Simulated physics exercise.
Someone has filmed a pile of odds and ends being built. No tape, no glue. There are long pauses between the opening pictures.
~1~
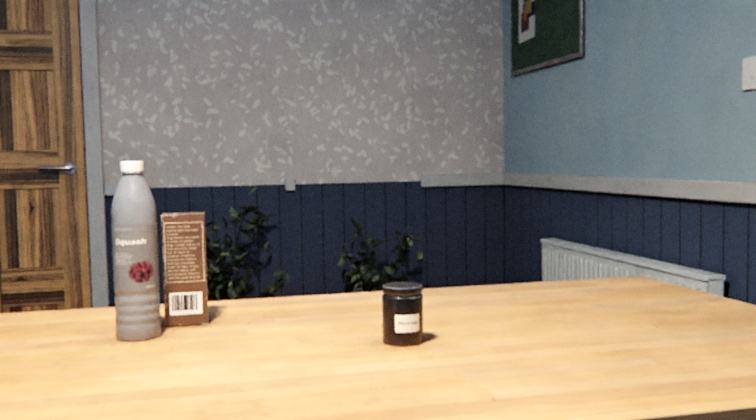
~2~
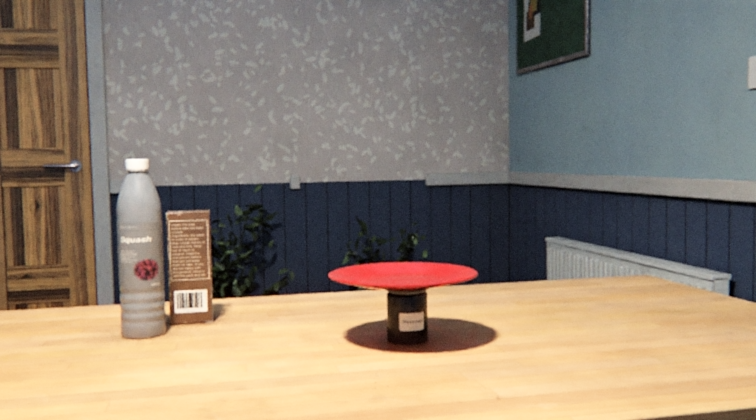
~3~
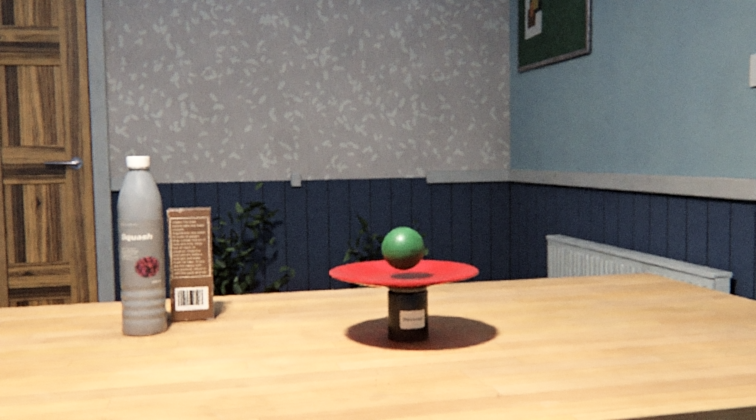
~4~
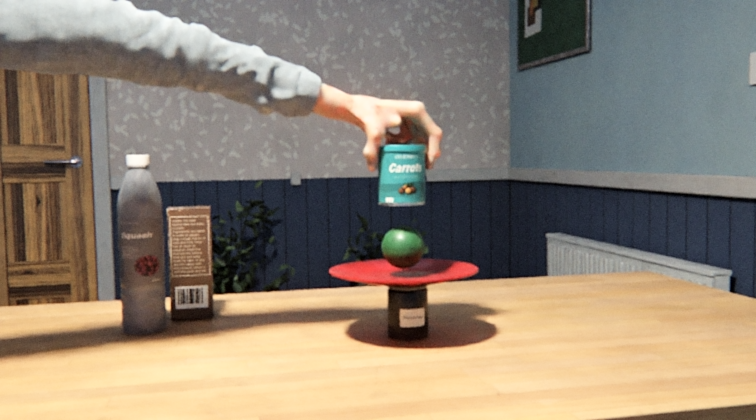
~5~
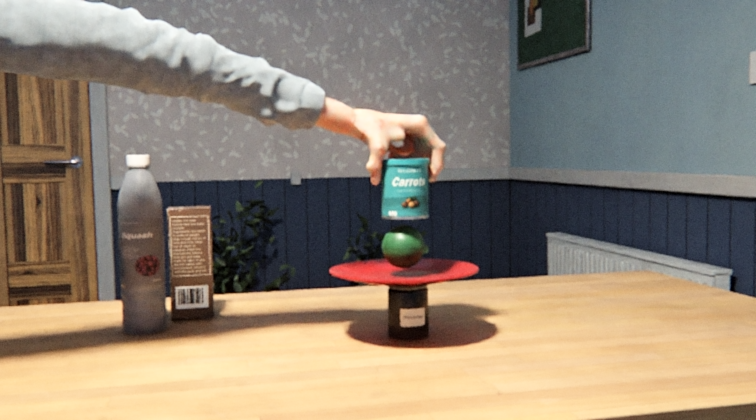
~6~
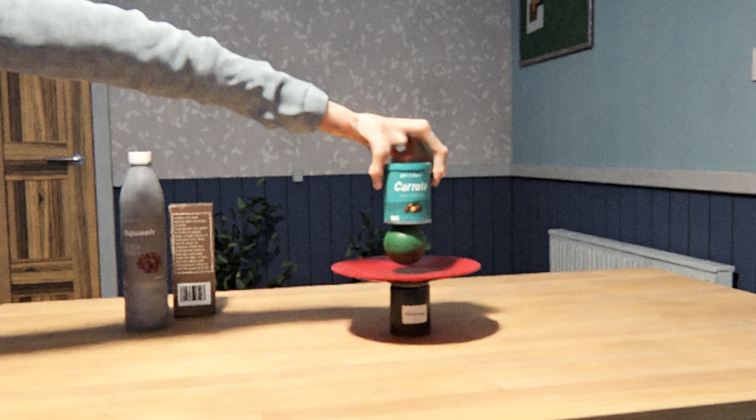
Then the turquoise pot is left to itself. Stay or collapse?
Here the pile gives way.
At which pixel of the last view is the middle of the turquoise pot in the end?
At about (531, 296).
Then, 0.50 s past the last view, turquoise pot rocked 49° from its first pose near (445, 210).
Then, 0.60 s past the last view, turquoise pot now fallen.
Then, 0.70 s past the last view, things are still on the move.
Then, 0.80 s past the last view, as before.
Finally, fallen, turquoise pot; the other 5 still in place. Final places as the last picture's camera would see them, turquoise pot near (531, 296). The pile loses its balance.
